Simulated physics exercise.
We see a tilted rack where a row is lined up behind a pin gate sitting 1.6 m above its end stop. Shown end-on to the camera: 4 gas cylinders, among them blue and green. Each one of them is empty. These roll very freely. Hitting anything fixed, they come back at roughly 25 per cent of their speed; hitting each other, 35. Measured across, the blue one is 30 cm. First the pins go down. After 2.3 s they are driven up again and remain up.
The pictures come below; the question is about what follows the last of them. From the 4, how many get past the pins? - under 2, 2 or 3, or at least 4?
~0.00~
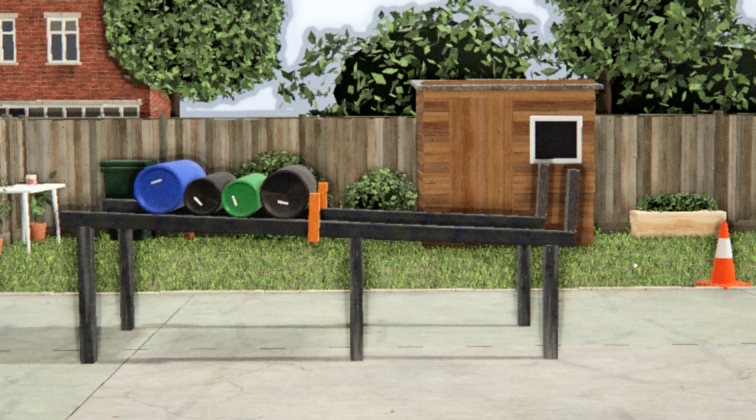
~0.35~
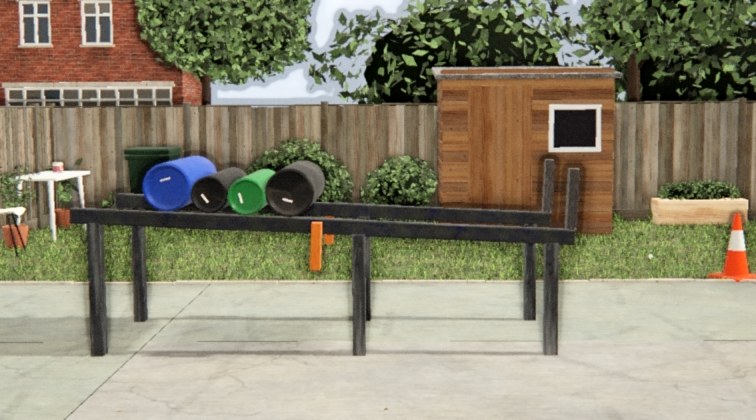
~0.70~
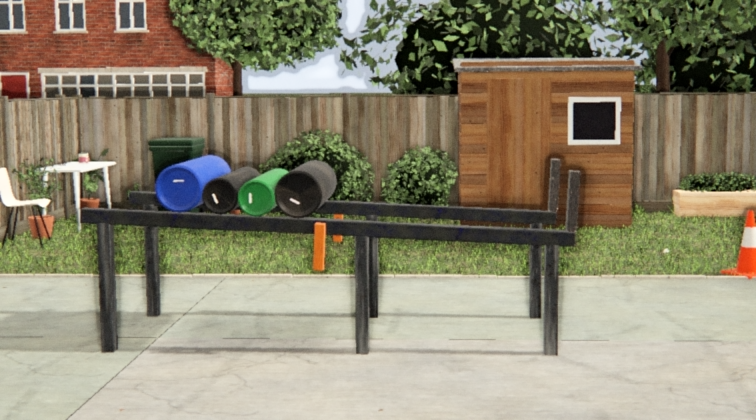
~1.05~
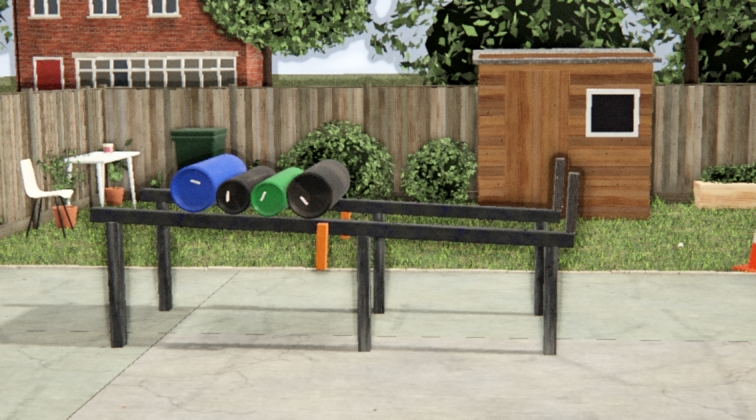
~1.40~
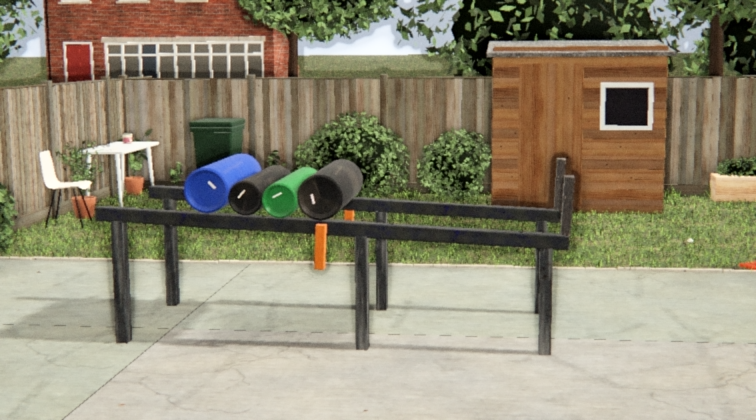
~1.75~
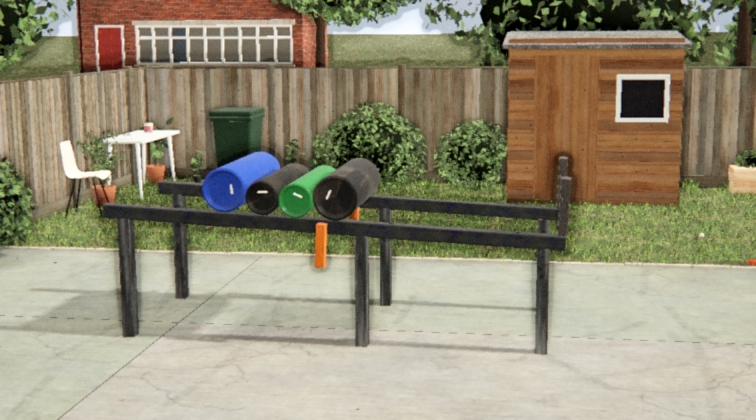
I would say 2 or 3.
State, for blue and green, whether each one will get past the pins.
Blue is stopped; green escapes.
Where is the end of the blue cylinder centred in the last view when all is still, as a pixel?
I'd say somewhere close to (262, 193).
By 2.0 s, blue is on the rails, 60 cm above the pins, rolling right; green is on the rails, 10 cm above the pins, rolling right; 1 of 4 has passed.
By 2.2 s, blue is on the rails, 50 cm above the pins, rolling right; green is on the rails, 5 cm above the pins, rolling right; 1 of 4 has passed.
By 2.4 s, blue is on the rails, 45 cm above the pins, rolling right; green is on the rails, 5 cm below the pins, rolling right; 2 of 4 have passed.
Finally (4.4 s), blue is on the rails, 40 cm above the pins; green is on the rails, 110 cm below the pins; 2 of 4 have passed.
